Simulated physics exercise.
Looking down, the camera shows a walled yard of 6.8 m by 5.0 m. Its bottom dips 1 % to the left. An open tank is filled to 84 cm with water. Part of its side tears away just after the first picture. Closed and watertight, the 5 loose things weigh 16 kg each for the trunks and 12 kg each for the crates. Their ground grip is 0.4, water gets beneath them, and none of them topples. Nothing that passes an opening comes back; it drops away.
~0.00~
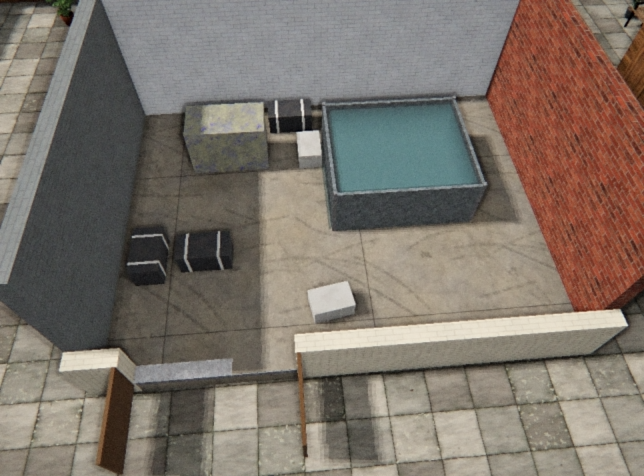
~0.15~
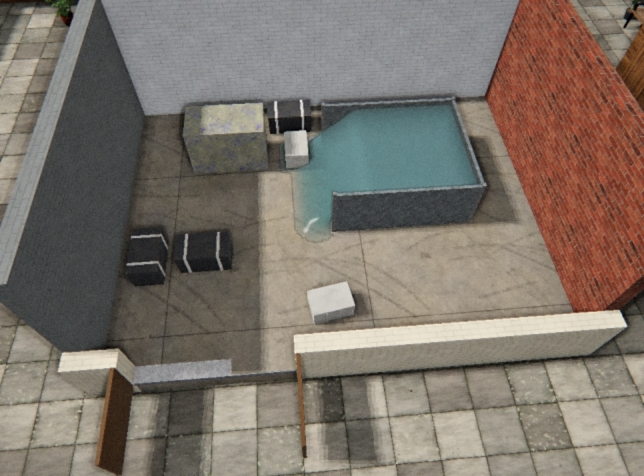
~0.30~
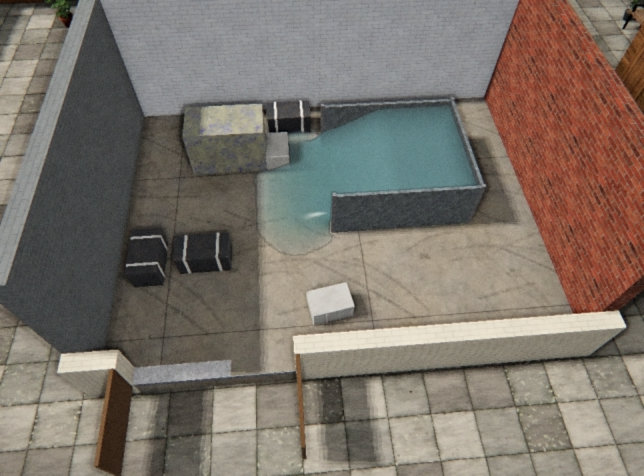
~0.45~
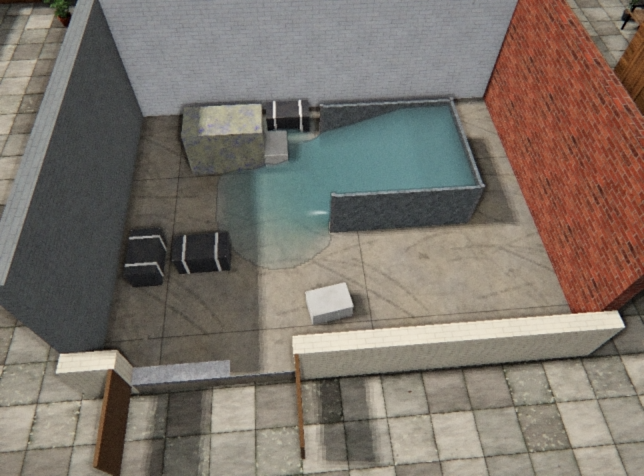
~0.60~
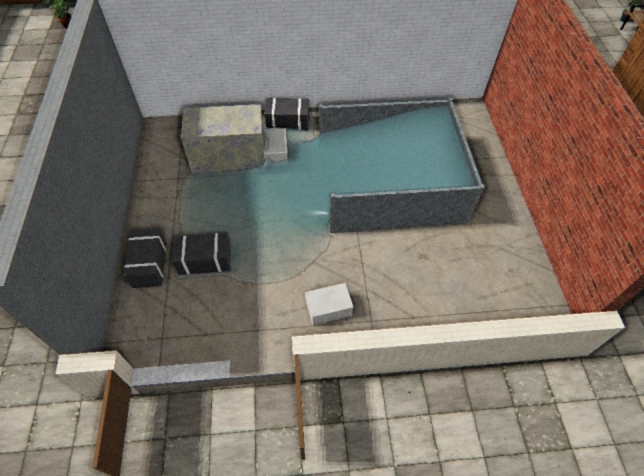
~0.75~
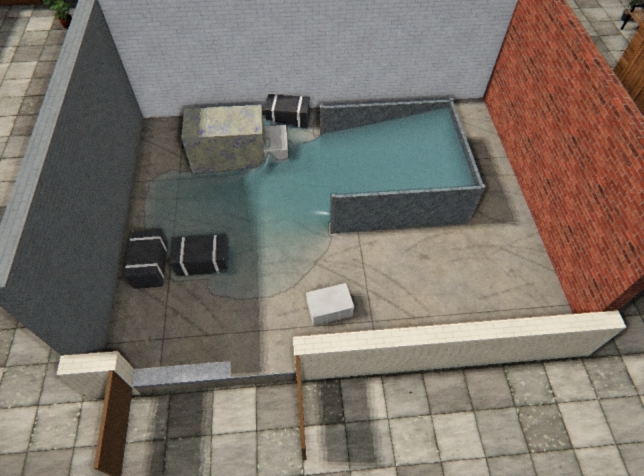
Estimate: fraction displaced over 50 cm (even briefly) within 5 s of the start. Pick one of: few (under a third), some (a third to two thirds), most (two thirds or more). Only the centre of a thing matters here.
Most.
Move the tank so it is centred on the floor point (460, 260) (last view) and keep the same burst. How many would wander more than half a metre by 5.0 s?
Count: 5.
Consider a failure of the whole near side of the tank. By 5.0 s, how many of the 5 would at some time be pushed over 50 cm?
The answer would then be 3.
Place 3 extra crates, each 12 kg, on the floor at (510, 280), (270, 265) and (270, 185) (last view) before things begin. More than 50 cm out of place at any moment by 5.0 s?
Outcome: Stays within first, breaks the threshold next, breaks the threshold last.
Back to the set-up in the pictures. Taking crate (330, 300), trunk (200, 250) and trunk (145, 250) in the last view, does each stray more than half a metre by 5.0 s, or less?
Within the mark, beyond the mark, beyond the mark.
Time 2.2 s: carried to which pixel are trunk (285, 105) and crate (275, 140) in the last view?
I'd say close to (317, 102) and close to (279, 112).
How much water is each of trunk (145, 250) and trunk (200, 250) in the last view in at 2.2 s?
I'd put it at 36 cm and 13 cm respectively.
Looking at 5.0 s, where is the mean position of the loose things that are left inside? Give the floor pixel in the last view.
Somewhere near (385, 170).
After 1.1 s 1 of 5 are over 50 cm from their spots; 1 afloat.
After 2.2 s 4 of 5 are over 50 cm from their spots; 2 afloat.
After 3.5 s 4 of 5 are over 50 cm from their spots; 3 afloat.
After 5.0 s 4 of 5 are over 50 cm from their spots, and 4 have been at some point; 2 afloat.
